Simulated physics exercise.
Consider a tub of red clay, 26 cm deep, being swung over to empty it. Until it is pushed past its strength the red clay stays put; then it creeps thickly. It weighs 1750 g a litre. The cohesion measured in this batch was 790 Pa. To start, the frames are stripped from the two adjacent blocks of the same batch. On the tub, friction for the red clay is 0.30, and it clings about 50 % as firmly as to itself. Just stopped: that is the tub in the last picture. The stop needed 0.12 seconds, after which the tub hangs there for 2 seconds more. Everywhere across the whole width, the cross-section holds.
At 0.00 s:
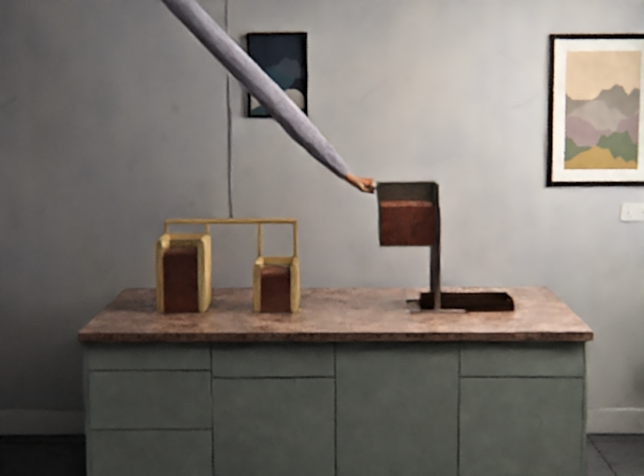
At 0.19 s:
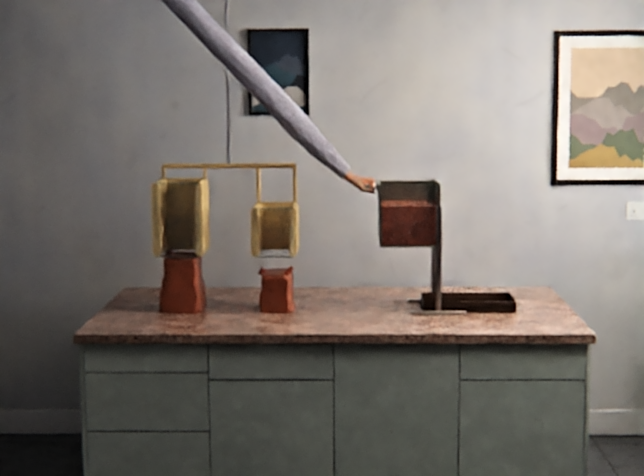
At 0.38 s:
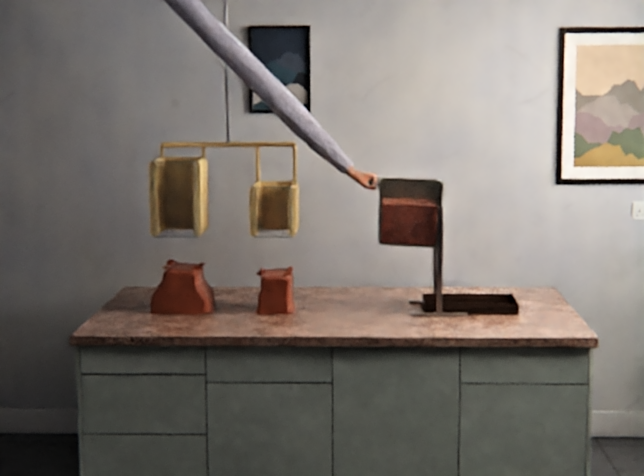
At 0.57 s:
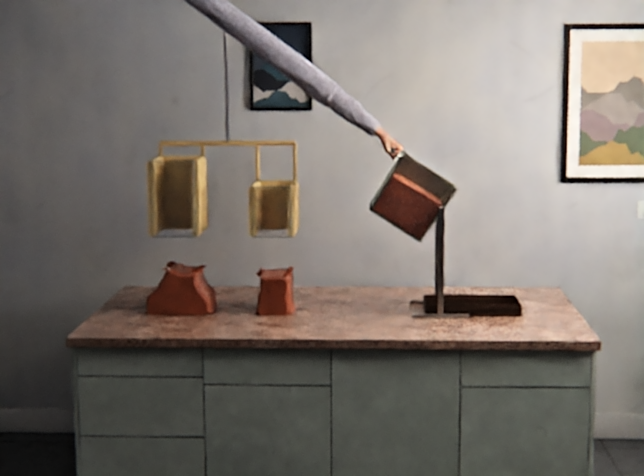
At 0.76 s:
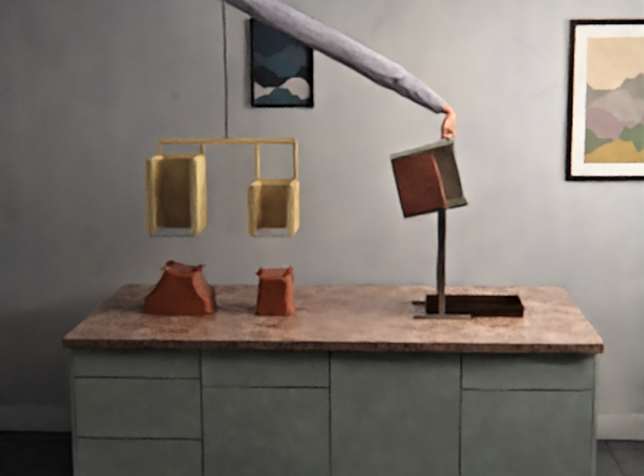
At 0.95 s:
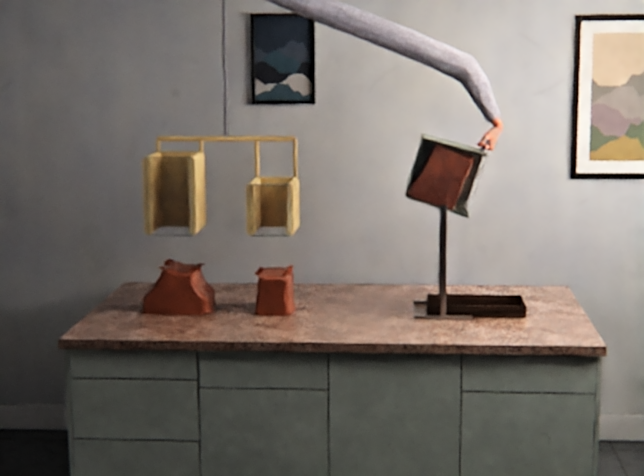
On a countertop in a gray room, two yellow holders rose off red clay blocks, the left one slumping and spreading, and then a long-sleeved arm swung a tub of red clay over to the right.
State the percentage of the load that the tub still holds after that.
The tub still holds roughly 37 %.
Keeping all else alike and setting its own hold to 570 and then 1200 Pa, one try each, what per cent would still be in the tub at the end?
You'd see 30 percent the first time and 40 percent the second.
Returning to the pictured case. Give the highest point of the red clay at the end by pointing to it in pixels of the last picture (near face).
Close to pixel (439, 184).
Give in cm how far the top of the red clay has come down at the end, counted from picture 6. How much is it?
About 16 cm.
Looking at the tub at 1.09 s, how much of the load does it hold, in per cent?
The tub holds around 85 % of the load then.
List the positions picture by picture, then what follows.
In the first picture, handle-side rim at (380, 186), tilt 0 degrees; top of the red clay at (426, 205); blocks stand 27 cm, 17 cm (left to right).
In the second picture, handle-side rim at (381, 185), tilt 0 degrees; top of the red clay at (427, 205); blocks stand 25 cm, 17 cm (left to right).
In the third picture, handle-side rim at (383, 182), tilt 3 degrees; top of the red clay at (386, 204); blocks stand 20 cm, 17 cm (left to right).
In the fourth picture, handle-side rim at (405, 156), tilt 33 degrees; top of the red clay at (396, 177); blocks stand 19 cm, 17 cm (left to right).
In the fifth picture, handle-side rim at (454, 145), tilt 77 degrees; top of the red clay at (431, 153); blocks stand 19 cm, 17 cm (left to right).
In the sixth picture, handle-side rim at (487, 157), tilt 106 degrees; top of the red clay at (435, 145); blocks stand 19 cm, 17 cm (left to right).
After 1.09 s, the tub is at 106 degrees and holds 84 %.
After 1.26 s, the tub is at 106 degrees and holds 38 %.
After 1.43 s, the tub is at 106 degrees and holds 37 %.
After 1.60 s, the tub is at 106 degrees and holds 37 %.
After 2.95 s, at the end, the tub is at 106 degrees and holds 37 %.
